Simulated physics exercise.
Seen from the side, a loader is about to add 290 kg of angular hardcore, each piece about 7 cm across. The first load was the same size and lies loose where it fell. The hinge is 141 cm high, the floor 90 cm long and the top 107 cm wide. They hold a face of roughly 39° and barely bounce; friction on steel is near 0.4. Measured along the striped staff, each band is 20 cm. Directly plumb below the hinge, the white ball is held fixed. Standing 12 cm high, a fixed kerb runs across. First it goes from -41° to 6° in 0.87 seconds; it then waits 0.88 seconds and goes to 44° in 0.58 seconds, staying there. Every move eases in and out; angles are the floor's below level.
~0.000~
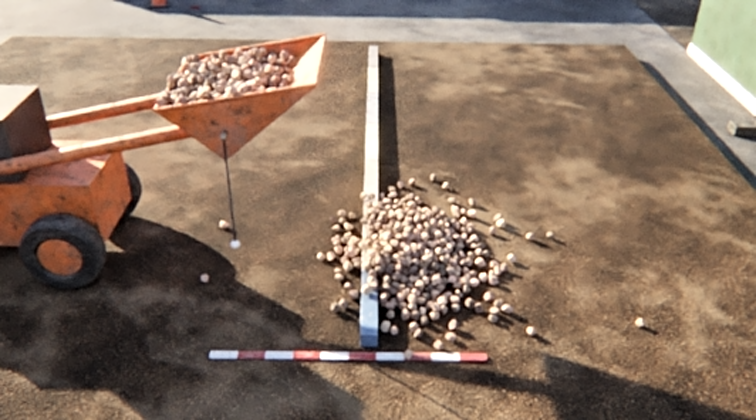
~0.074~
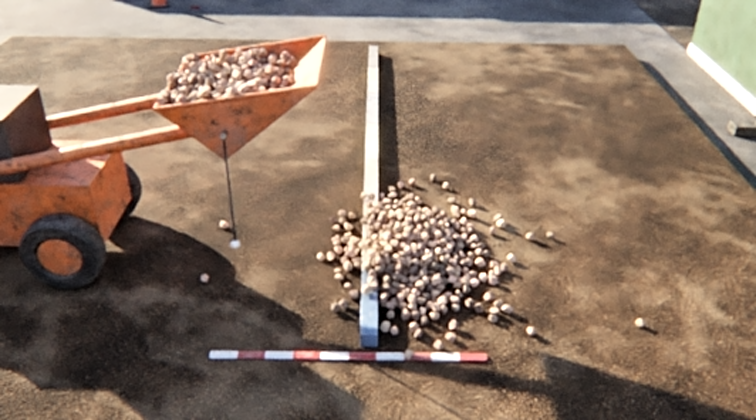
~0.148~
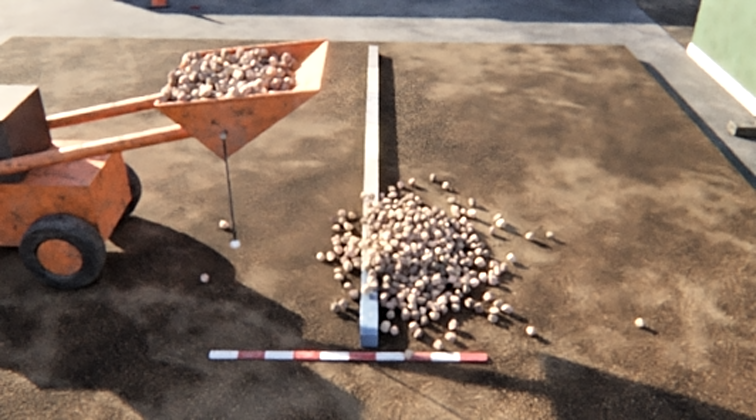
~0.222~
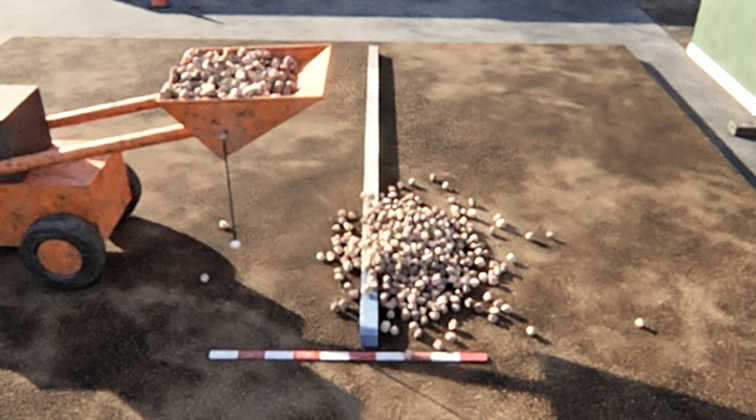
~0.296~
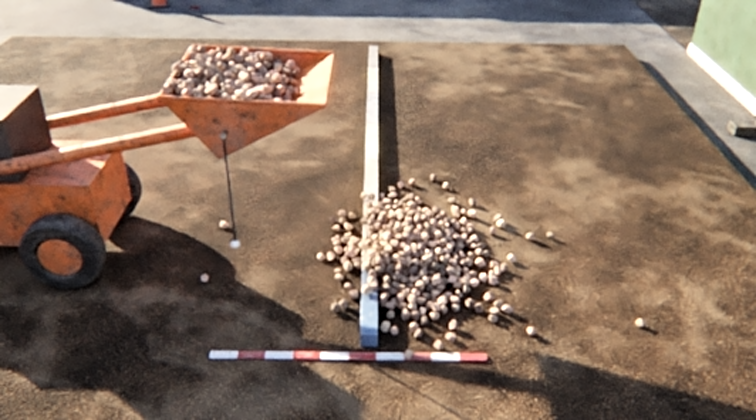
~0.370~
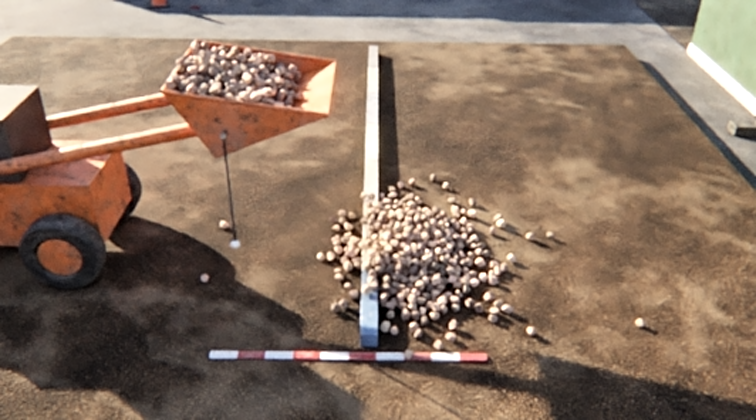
An orange loader with dark tyres stands at the left of a brown dirt yard in sunlight, seen from the side and slightly above. Its raised bucket holds pinkish-brown stones, while a loose heap of pale stones lies across a long grey kerb near the centre, behind a red-and-white staff. The bucket slowly rotates forward, its right lip lowering as the stones inside shift slightly, while the camera stays still.
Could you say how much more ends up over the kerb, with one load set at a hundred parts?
I'd put it at 8 parts in every hundred.
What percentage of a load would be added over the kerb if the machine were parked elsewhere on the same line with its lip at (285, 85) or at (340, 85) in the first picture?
Around 0 and 25 percent respectively.
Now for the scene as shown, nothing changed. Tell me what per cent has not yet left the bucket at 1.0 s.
Roughly 100 per cent of its load.
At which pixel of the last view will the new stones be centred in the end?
Roughly at pixel (343, 238).
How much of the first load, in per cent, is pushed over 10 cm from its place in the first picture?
Roughly 0 percent.
After 0.6 s the floor is at -1°; in per cent of one load, 100 in the bucket, 11 on this side of the kerb, 89 over the kerb; the foremost stones are at (532, 259).
After 1.0 s the floor is at 6°; in per cent of one load, 100 in the bucket, 11 on this side of the kerb, 89 over the kerb; the foremost stones are at (532, 259).
After 2.8 s the floor is at 44°; in per cent of one load, 14 in the bucket, 97 on this side of the kerb, 89 over the kerb; the foremost stones are at (532, 259).
After 5.3 s the floor is at 44°; in per cent of one load, 0 in the bucket, 103 on this side of the kerb, 97 over the kerb; the foremost stones are at (532, 259). Net gain over the kerb, 8.
